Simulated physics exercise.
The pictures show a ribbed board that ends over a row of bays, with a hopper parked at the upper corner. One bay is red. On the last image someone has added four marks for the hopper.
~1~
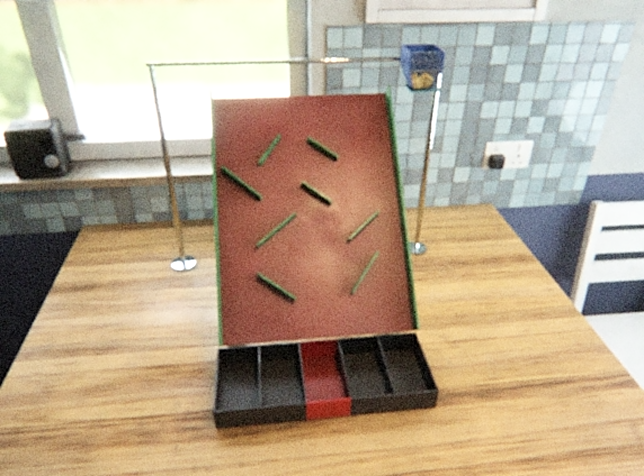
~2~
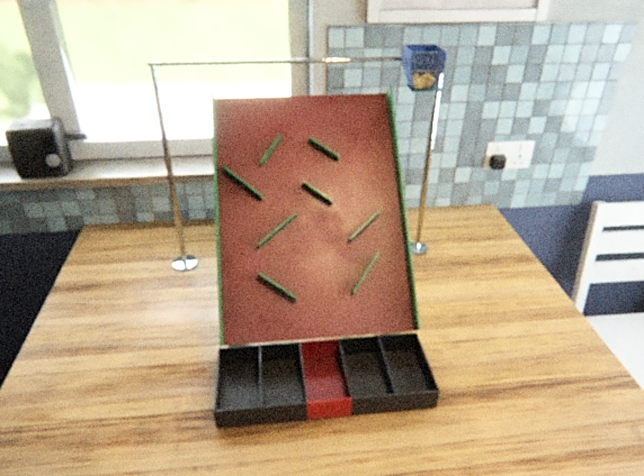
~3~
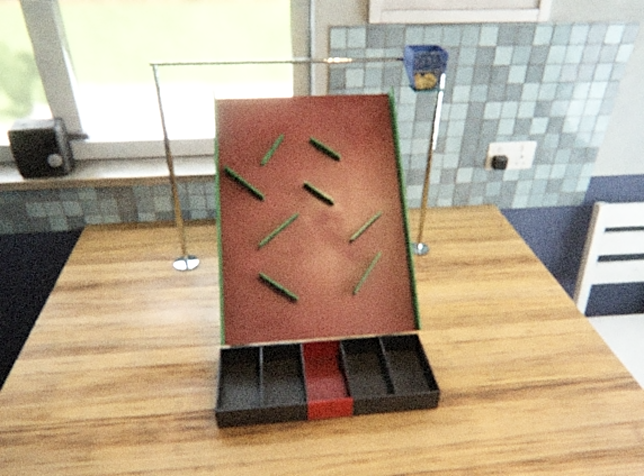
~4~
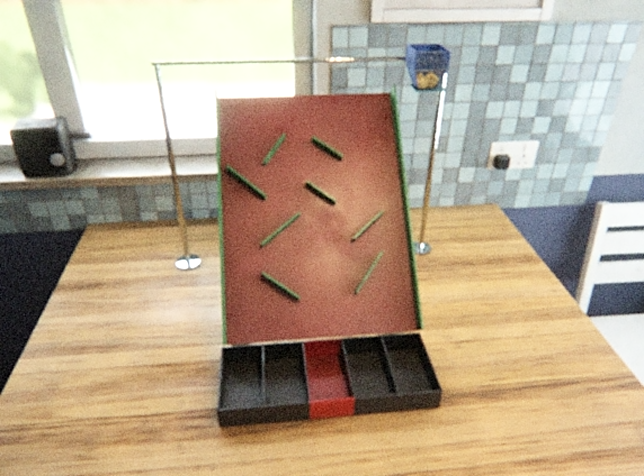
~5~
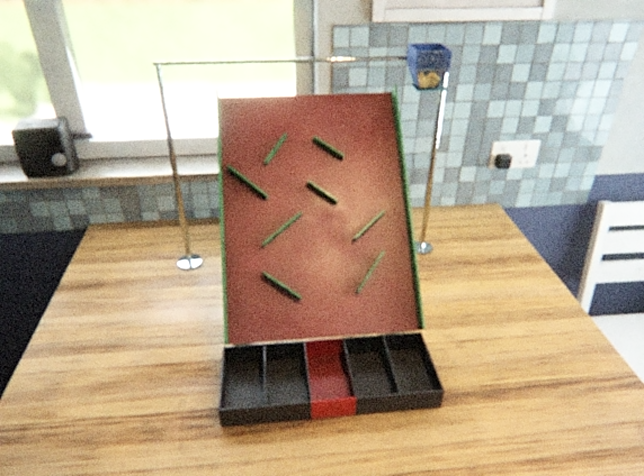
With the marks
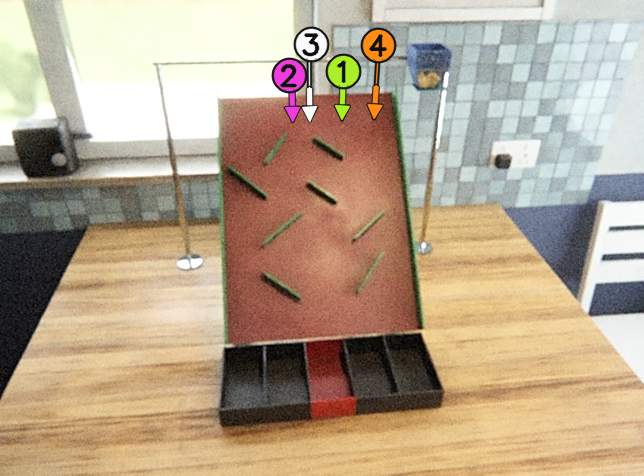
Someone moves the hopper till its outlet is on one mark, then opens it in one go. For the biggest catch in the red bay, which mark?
Use mark 1.
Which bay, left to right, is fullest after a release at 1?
It is the third one.
On the marked copy, mark 1 meets the board at (342, 114); mark 2 meets the board at (292, 116); mark 3 meets the board at (309, 115); mark 4 meets the board at (374, 113).
If 1 is chosen, about half in the red bay, about half in other bays.
If 2 is chosen, about a third in the red bay, about half in other bays, a small part outside the box.
If 3 is chosen, about a quarter in the red bay, most in other bays.
If 4 is chosen, about a quarter in the red bay, about two thirds in other bays, a small part outside the box.
